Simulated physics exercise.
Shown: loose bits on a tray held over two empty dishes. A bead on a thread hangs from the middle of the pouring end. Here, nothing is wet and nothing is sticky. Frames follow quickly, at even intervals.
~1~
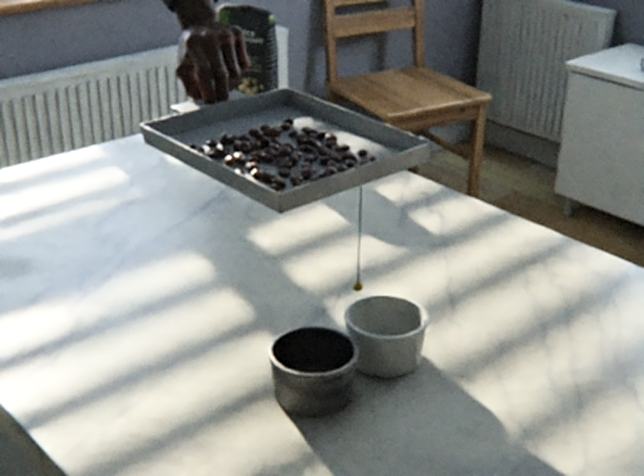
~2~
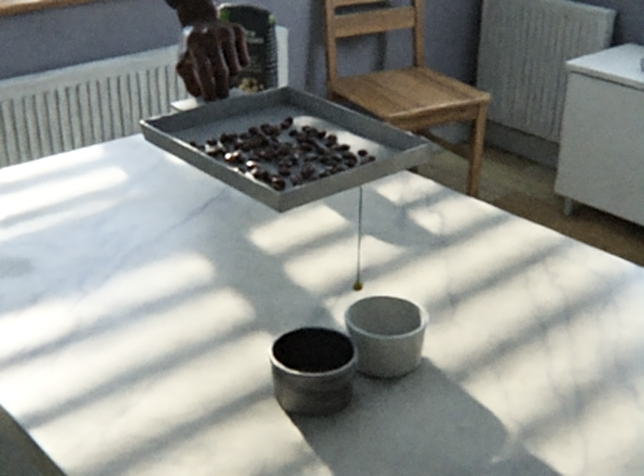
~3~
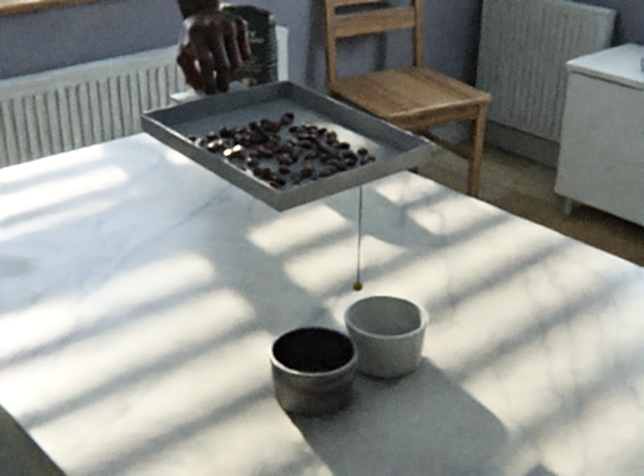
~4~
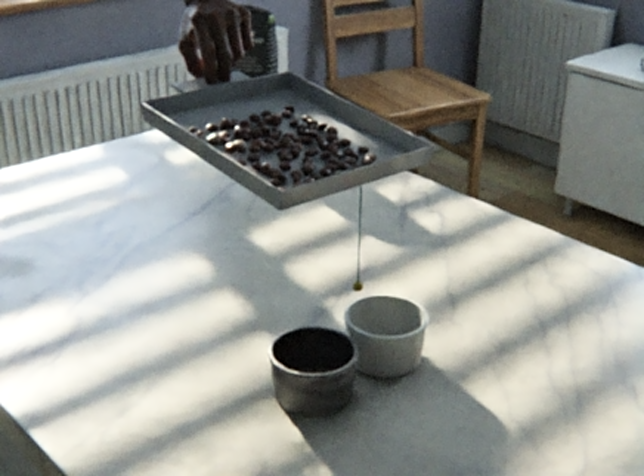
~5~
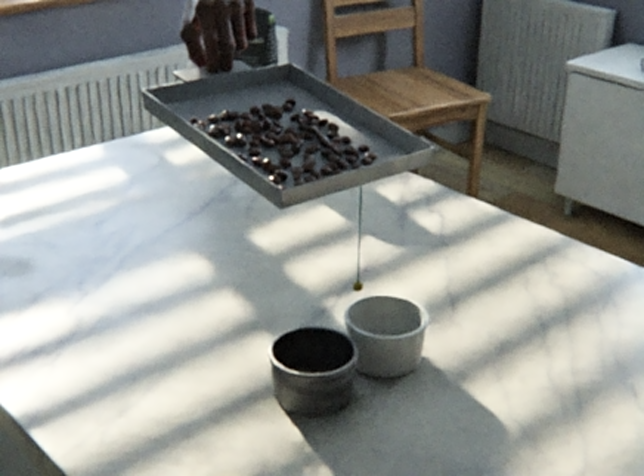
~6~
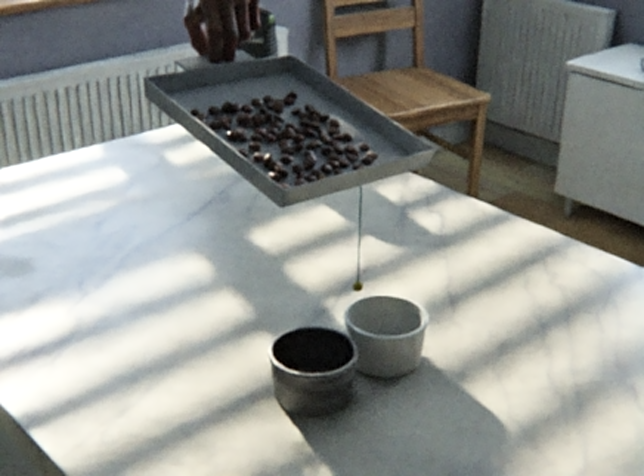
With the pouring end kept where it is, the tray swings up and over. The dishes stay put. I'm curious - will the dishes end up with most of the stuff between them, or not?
No, less than half of it.
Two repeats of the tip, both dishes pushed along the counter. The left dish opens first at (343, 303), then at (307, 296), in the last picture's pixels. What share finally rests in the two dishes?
20 and 0 in a hundred.
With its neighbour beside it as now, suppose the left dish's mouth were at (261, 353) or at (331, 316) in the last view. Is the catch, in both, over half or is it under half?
One: Less than half. Two: Under half.
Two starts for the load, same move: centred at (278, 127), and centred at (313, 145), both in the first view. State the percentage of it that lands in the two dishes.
First some 20, then 20 per cent.
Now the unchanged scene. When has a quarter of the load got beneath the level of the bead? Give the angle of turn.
That happens at around 100°.
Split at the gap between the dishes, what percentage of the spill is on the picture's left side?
Estimate: About 0 in every hundred.
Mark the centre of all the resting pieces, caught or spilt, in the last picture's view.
Last view, resting centre - approx. (442, 340).
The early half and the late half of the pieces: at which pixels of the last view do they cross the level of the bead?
(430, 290) for the early half, (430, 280) for the late half.
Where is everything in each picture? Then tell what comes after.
The first frame shows corners of the pouring end near (280, 192) and (429, 142), level; middle of the load near (278, 156), flat chocolate drops; left dish near (342, 387); right dish near (414, 349); bead on its thread near (358, 287).
The second frame shows corners of the pouring end near (280, 192) and (429, 142), level; middle of the load near (278, 154).
The third frame shows corners of the pouring end near (281, 191) and (430, 143), tipped barely, lowest at the right corner; middle of the load near (278, 151).
The fourth frame shows corners of the pouring end near (282, 190) and (430, 145), tipped a little, lowest at the right corner; middle of the load near (278, 146).
The fifth frame shows corners of the pouring end near (283, 189) and (431, 147), tipped a little, lowest at the right corner; middle of the load near (279, 141).
The sixth frame shows corners of the pouring end near (285, 188) and (432, 148), tipped a little, lowest at the right corner; middle of the load near (280, 136); left dish near (342, 387); right dish near (414, 349).
Shortly afterwards, tray tipped steeply; the whole lot on the tray.
Next, tray tipped right over; the whole lot on the tray.
Some moments later, tray tipped past a quarter turn; near a quarter in the right dish; the bulk outside both.
In the end, tray tipped past a quarter turn; none at all in the left dish; near a quarter in the right dish; the bulk outside both.
